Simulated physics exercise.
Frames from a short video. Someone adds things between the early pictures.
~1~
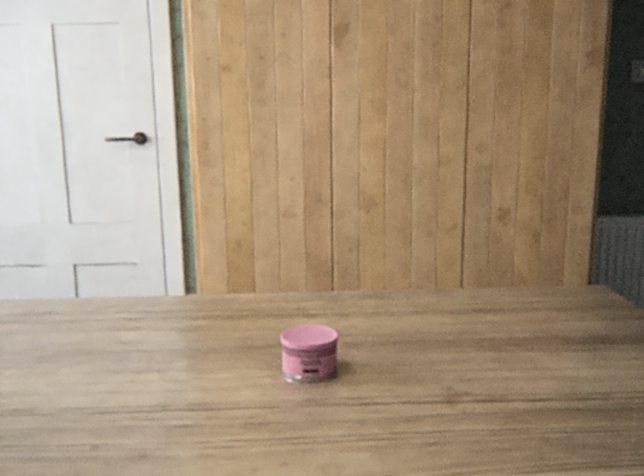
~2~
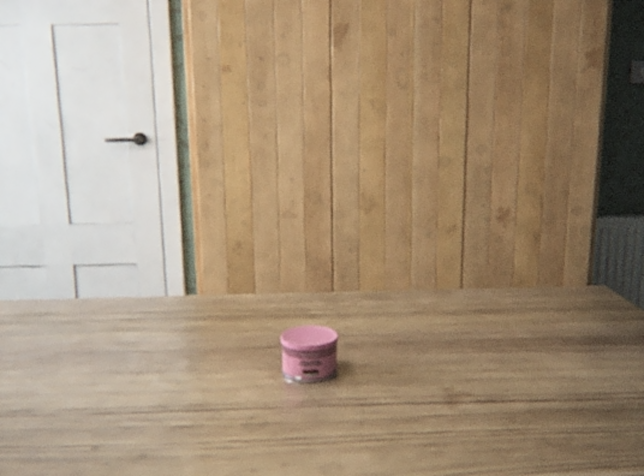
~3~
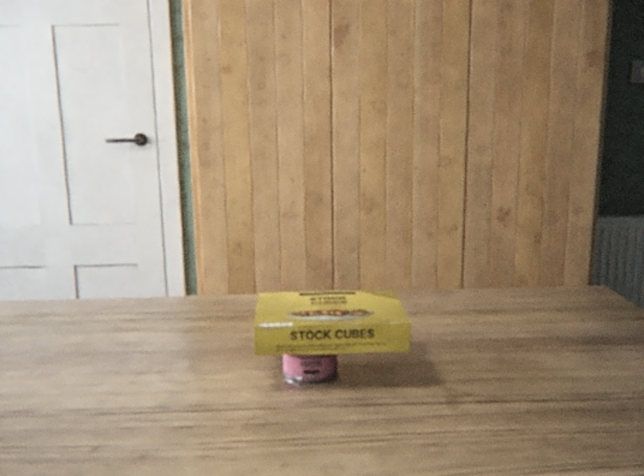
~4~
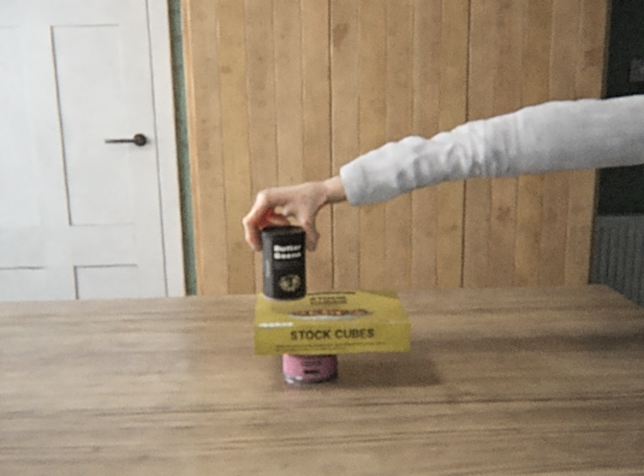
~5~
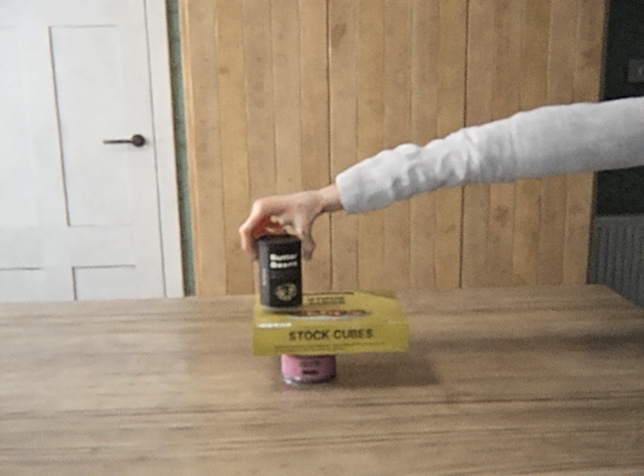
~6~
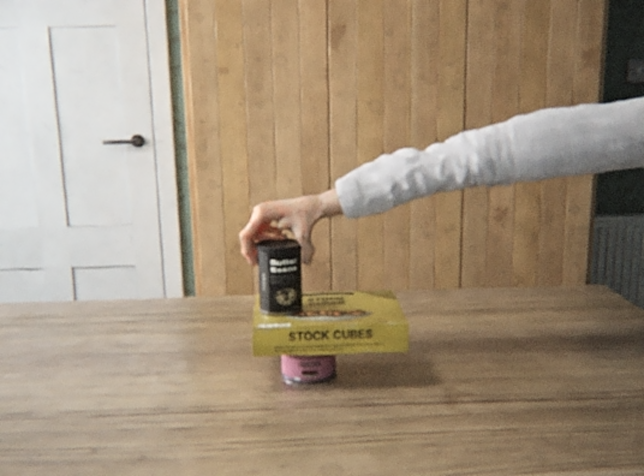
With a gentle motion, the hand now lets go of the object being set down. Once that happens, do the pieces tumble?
No, I predict it will be stable.
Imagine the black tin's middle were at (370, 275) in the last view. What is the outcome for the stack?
Result: The stack tips over.
Then, 0.80 s past the last view, nothing moves.
Then, 1.70 s past the last view, black tin resting near (280, 277).
Finally, all 3 still in place. Final places as the last picture's camera would see them, black tin near (279, 277). The stack stays up.
